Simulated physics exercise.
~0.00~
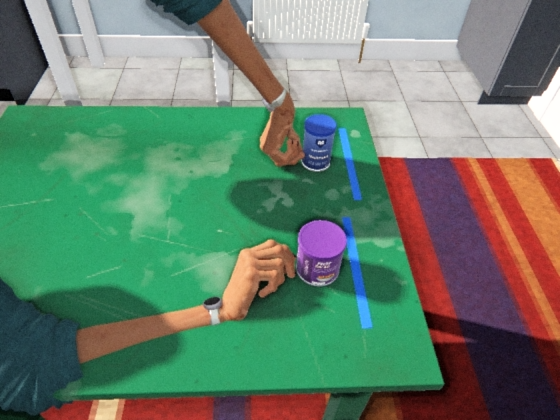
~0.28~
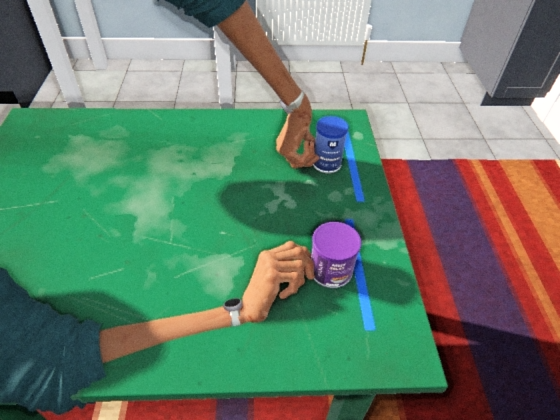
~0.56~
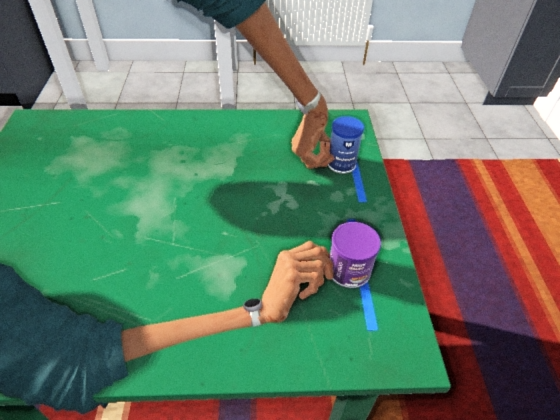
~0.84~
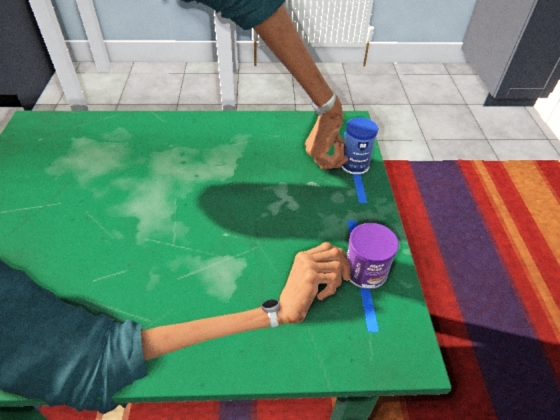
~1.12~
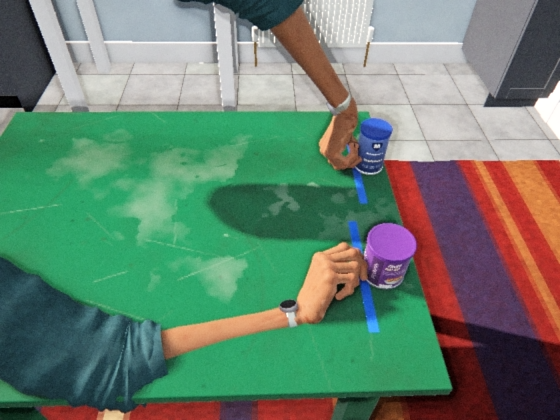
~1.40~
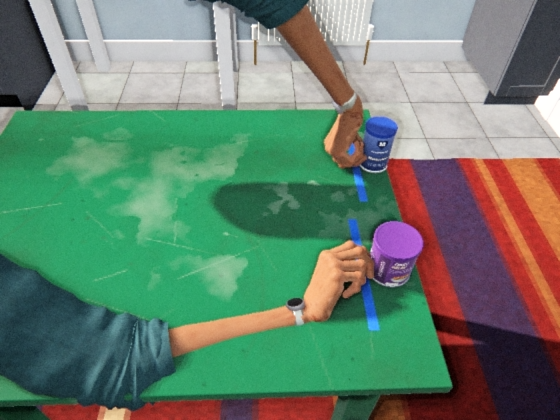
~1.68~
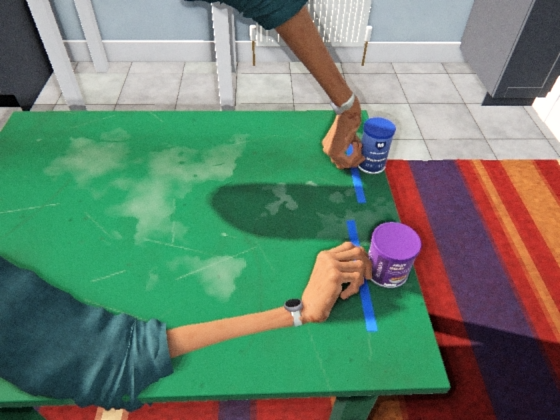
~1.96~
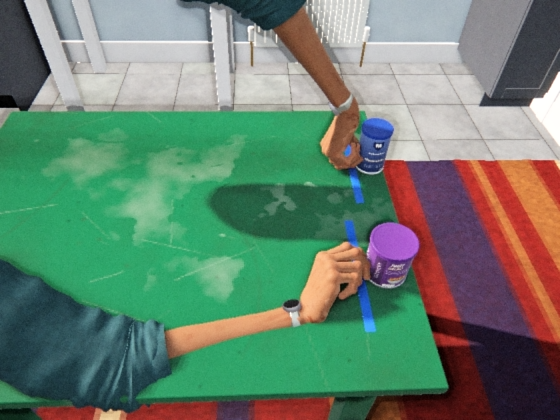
A purple tin and a blue tin stand on a worn green table, seen from above at a slant, with strips of blue tape near its right end and a striped red, orange and purple rug beyond. Two hands in dark teal sleeves reach in, one behind each tin. The fingers push both tins steadily to the right, across the tape and up to the table's end. Then the hands stop at the tape and hold still. Both tins stay upright at the very edge, seeming to jut a little past it, and neither falls.
